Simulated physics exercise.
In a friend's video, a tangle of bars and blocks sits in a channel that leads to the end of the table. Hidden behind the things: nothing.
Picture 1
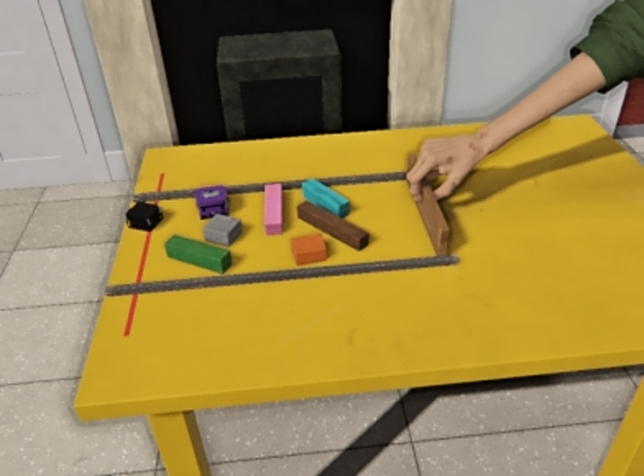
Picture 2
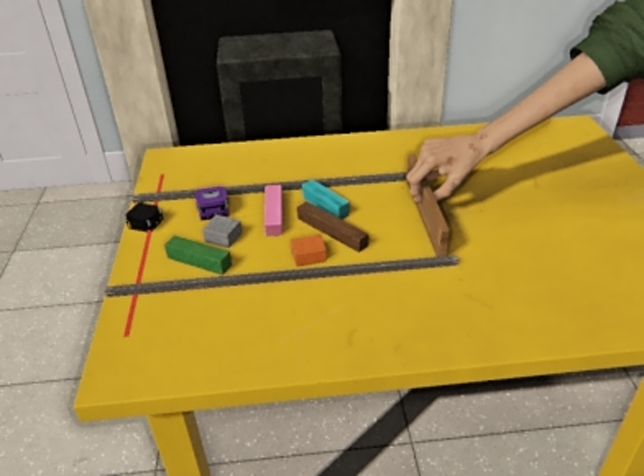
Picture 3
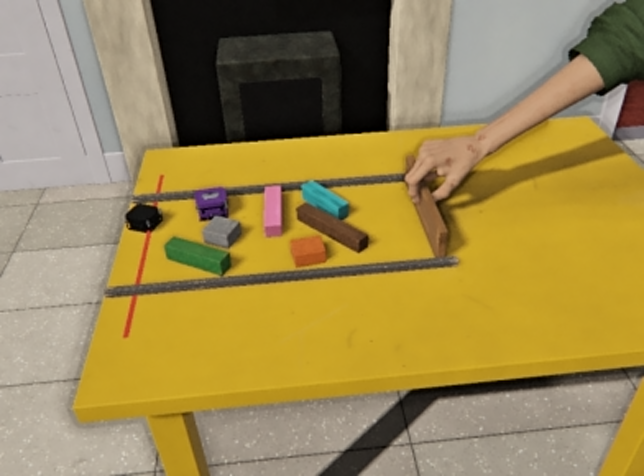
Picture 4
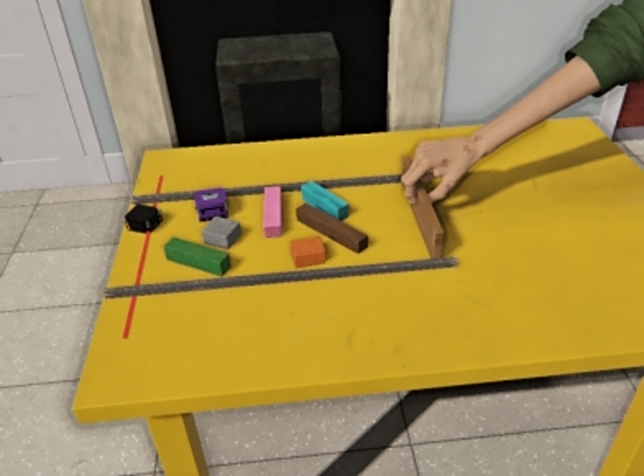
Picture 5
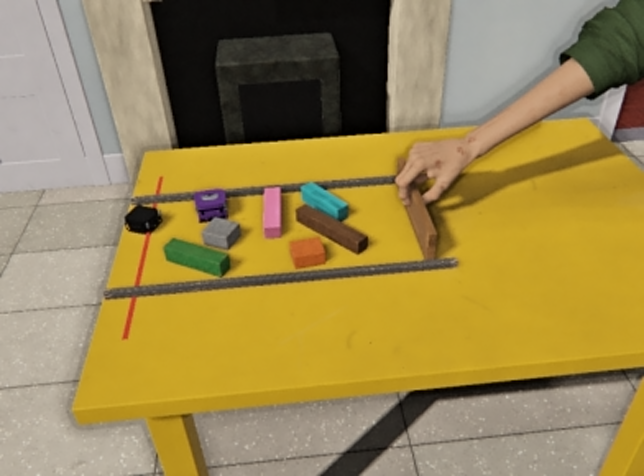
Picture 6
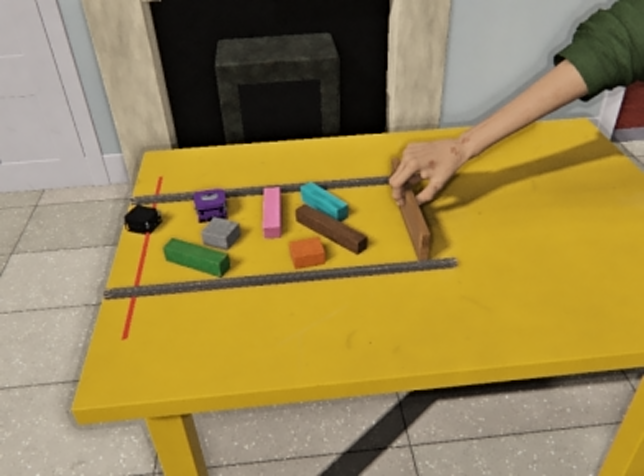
A hand slides a brown board slightly left behind colored blocks on a yellow table.
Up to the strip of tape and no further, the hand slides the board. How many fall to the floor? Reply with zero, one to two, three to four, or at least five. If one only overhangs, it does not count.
It comes to at least five.
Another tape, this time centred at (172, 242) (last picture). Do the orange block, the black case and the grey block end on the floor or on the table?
Orange block: Stays in place; black case: Goes down; grey block: Goes down.
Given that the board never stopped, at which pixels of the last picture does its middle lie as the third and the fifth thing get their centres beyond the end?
The middle is near (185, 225) first and near (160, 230) after.
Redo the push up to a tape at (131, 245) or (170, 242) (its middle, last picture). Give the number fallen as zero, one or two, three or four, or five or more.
Five or over; three or four.
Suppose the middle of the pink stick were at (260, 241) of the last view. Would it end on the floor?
It simply slips off.
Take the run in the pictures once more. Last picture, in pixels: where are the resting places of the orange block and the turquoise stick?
The orange block settles near (107, 278); as for the turquoise stick, near (143, 213).
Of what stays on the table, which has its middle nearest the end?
The orange block is the one you want.
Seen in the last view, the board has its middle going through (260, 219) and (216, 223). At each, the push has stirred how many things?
Respectively 7 and 8.
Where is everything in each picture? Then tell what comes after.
The first picture shows black case (144, 217); green bar (198, 254); purple case (212, 202); board (426, 202); tape (148, 241).
The second picture shows green bar (198, 255); orange block (309, 250).
The third picture shows purple case (212, 204); turquoise stick (325, 201).
The fourth picture shows black case (143, 219); pink stick (273, 211).
The fifth picture shows green bar (197, 258); board (414, 206).
The sixth picture shows black case (143, 220); green bar (196, 258); purple case (211, 205); board (408, 207); tape (146, 244).
A little later, none off yet; black case at rest near (143, 220); green bar at rest near (196, 258); purple case at rest near (211, 205).
Next, none off yet; black case at rest near (143, 220); green bar shifted a little near (181, 261); purple case shifted about its own width near (185, 210).
Later still, one off so far; black case dropping near (138, 412); green bar shifted about its own width near (110, 266); purple case shifted well along near (120, 217).
When it is over, the number that fall off is five or more; down, pink stick, grey block, purple case, green bar and black case.
